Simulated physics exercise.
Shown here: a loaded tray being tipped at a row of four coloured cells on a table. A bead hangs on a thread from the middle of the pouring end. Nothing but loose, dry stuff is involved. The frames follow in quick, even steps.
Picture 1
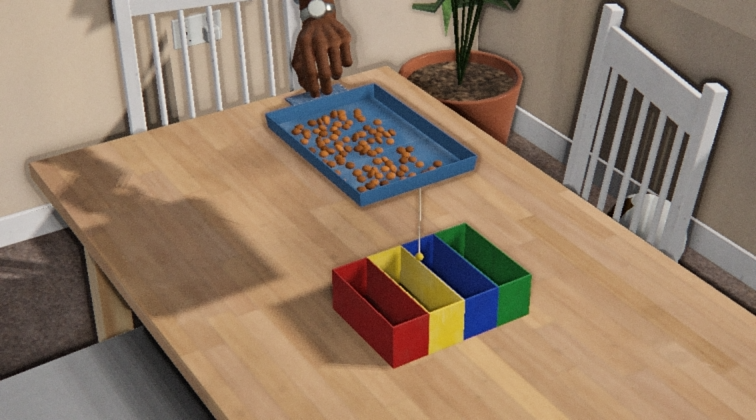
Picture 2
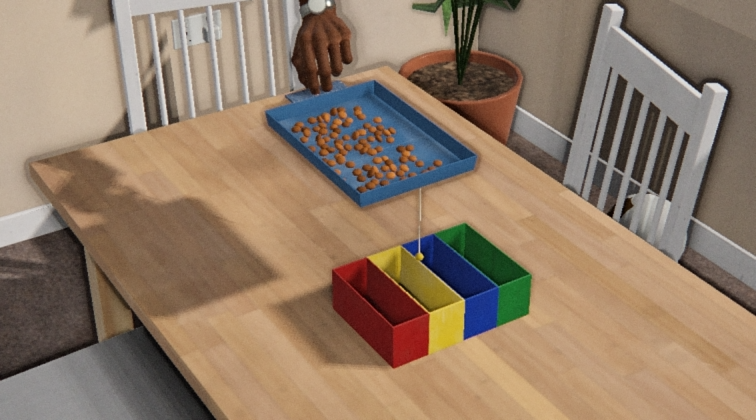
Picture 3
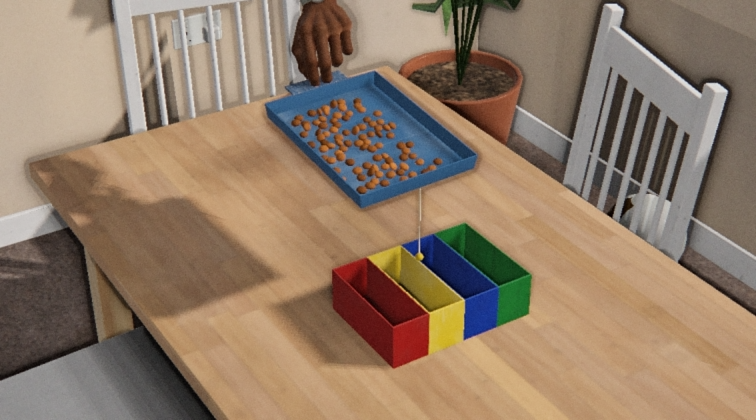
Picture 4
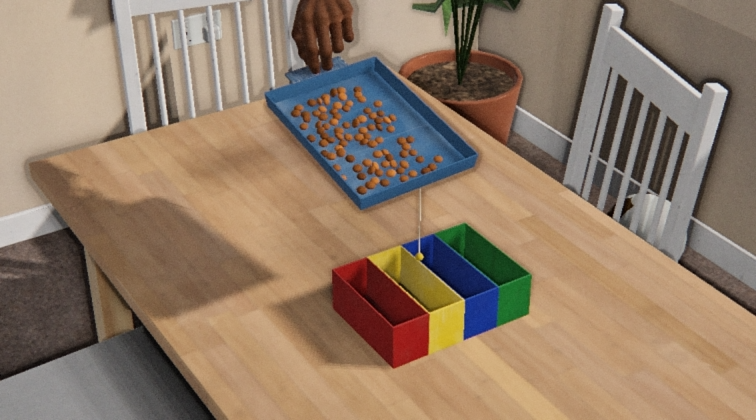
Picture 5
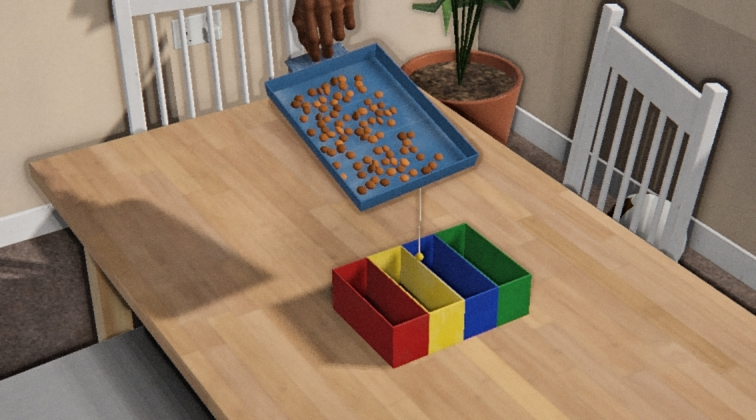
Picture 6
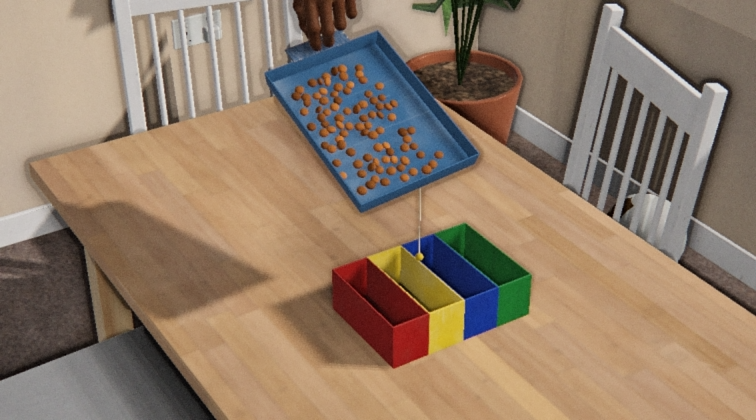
In this clip, a hand raises the far end of a blue tray of brown kibble above a table, gradually steepening its tilt toward the red, yellow, blue and green cells, while a small bead hangs from its near end.
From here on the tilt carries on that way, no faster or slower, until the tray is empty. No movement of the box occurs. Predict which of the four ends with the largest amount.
The red one ends with the most.
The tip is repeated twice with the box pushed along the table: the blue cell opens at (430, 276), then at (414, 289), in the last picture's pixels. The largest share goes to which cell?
The cell in yellow, then that yellow cell.
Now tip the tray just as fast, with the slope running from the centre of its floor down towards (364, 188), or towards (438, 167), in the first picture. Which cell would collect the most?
The red cell; the green cell.
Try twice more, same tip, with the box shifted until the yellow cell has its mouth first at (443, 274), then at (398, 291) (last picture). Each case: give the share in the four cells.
Around 40 percent the first time, around 100 percent the second.
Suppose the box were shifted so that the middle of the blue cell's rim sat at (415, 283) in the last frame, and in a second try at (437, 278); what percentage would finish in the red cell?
About 0 and 40 per cent.
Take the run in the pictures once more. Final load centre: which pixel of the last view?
About (393, 334).
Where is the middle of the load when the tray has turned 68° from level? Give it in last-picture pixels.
Close to (381, 182).
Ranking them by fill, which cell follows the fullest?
Second: The cell in yellow.
Soon after the last picture, tray tipped steeply; nearly all on the tray; a stray few falling or outside the box.
A little later, tray tipped past a quarter turn; about a third on the tray; about half in the red cell; a small part in the yellow cell; about a quarter falling or outside the box.
Later still, tray tipped past a quarter turn; about two thirds in the red cell; a small part in the yellow cell; a stray few in the blue cell; a small part falling or outside the box.
At rest, tray tipped past a quarter turn; about two thirds in the red cell; a small part in the yellow cell; a stray few in the blue cell; none in the green cell; a small part outside the box.
